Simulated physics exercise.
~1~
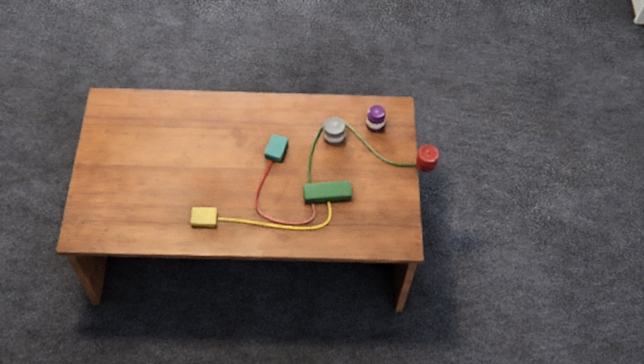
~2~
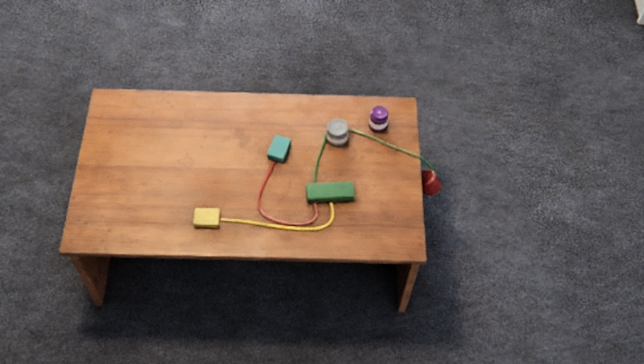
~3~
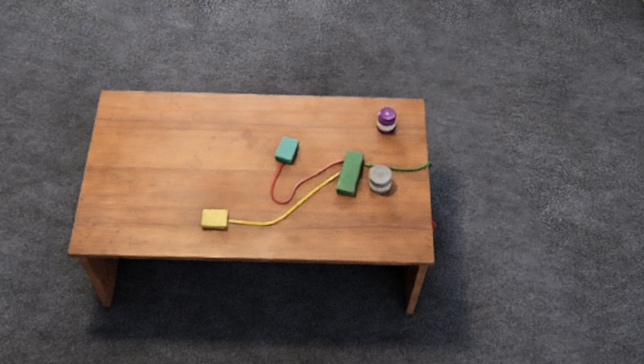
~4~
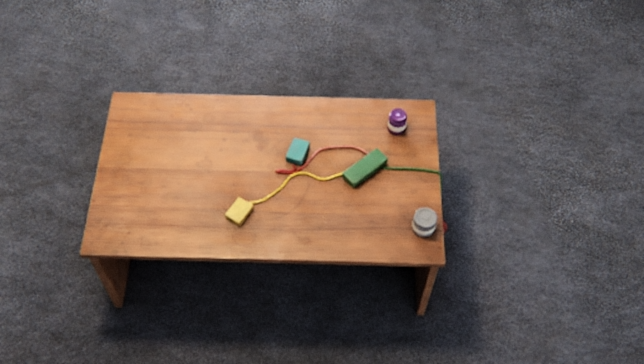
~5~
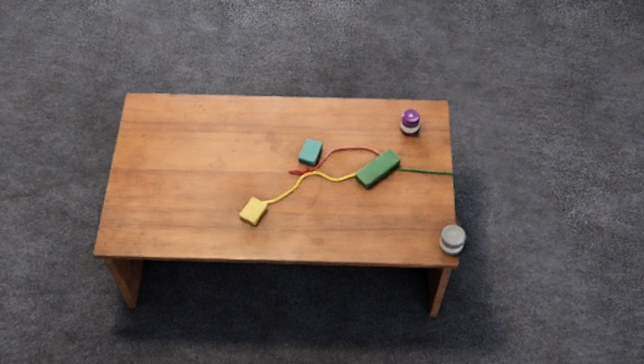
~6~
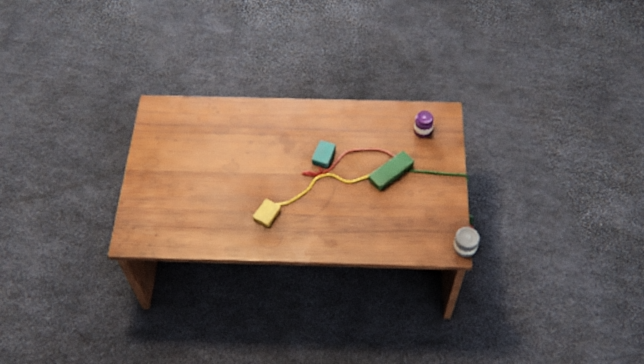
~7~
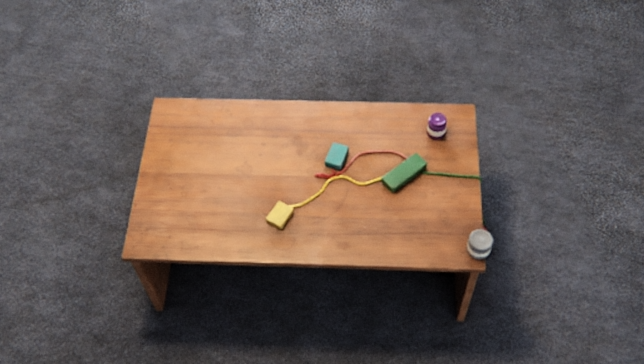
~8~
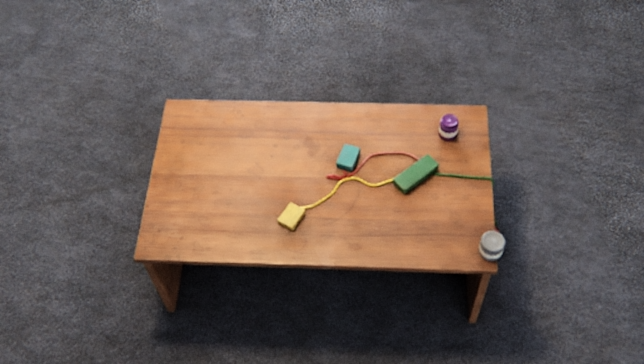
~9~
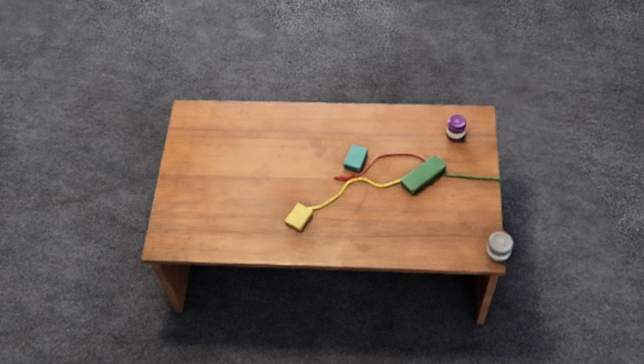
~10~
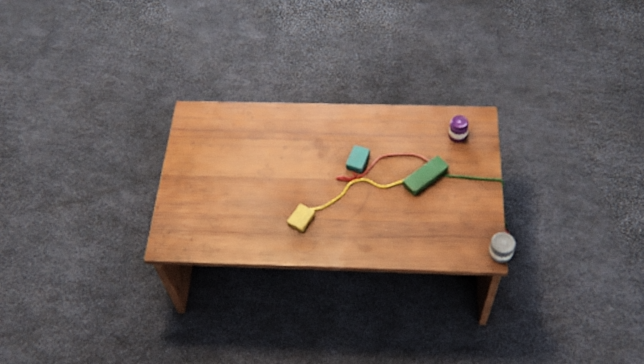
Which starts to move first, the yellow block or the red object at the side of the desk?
The red object starts to move first, dropping at the side of the desk before the yellow block shifts.
